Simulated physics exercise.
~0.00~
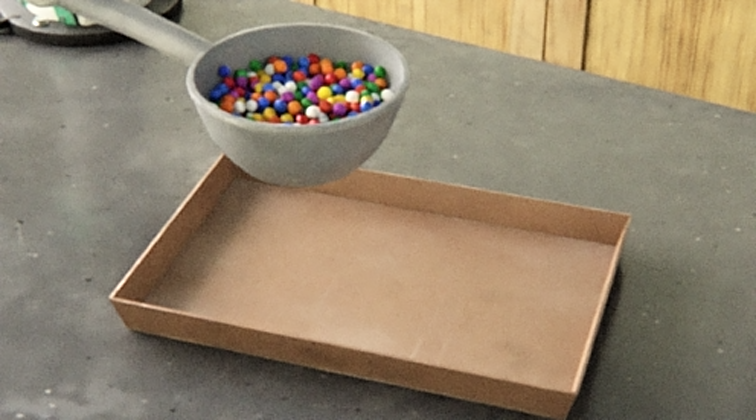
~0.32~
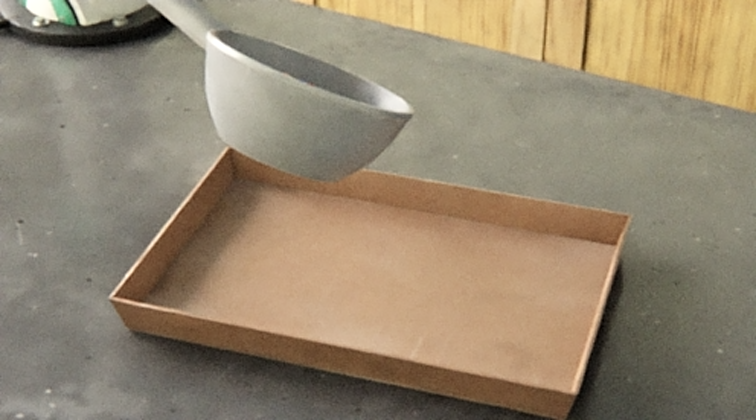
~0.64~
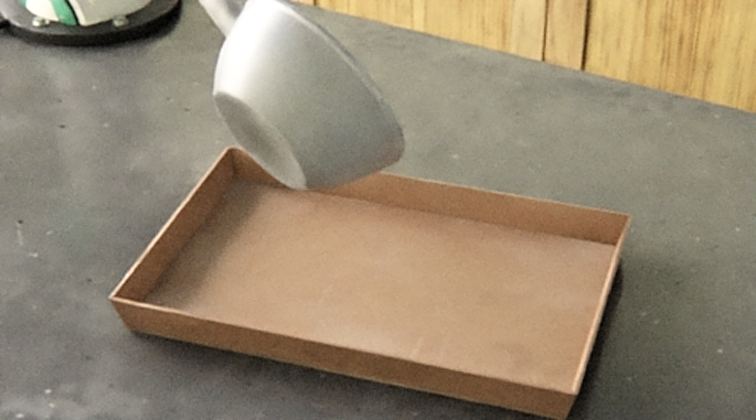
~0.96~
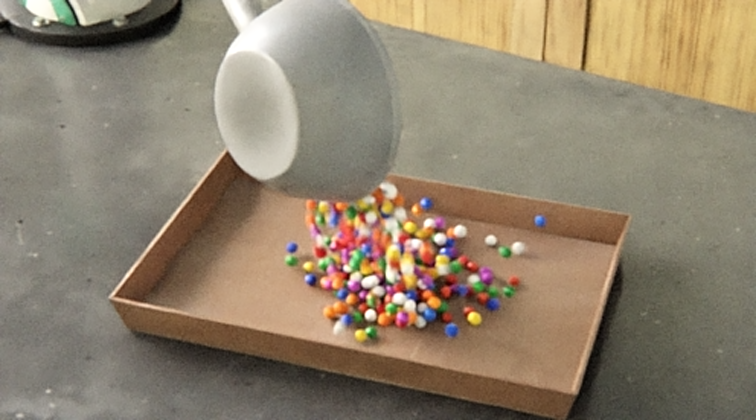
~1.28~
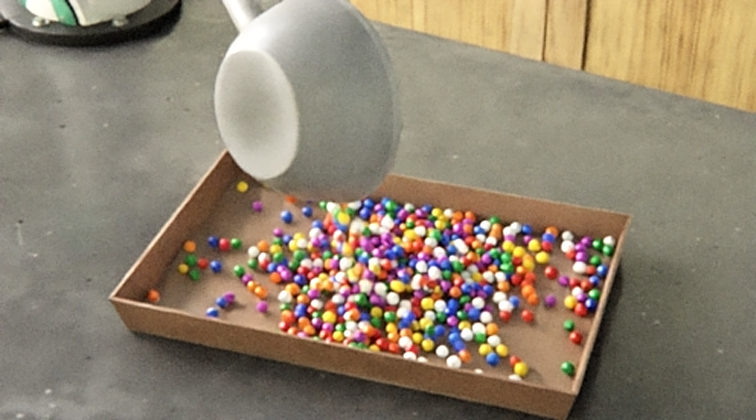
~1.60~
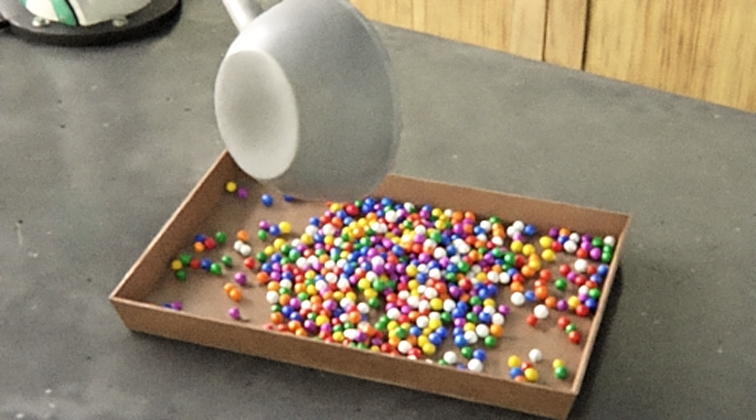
At first, a gray ladle filled with small, multicolored plastic beads is held upright above the left part of an empty, shallow brown tray on a dark countertop. The ladle tips toward the right, hiding the beads from view while the tray stays bare. It rolls further onto its side, its rounded base turning to face the viewer. Beads then spill over the rim in a dense cluster and scatter across the tray. More pour out as the ladle holds its tilt, and finally the beads lie spread thickly across the middle and right, with a few strays at left.
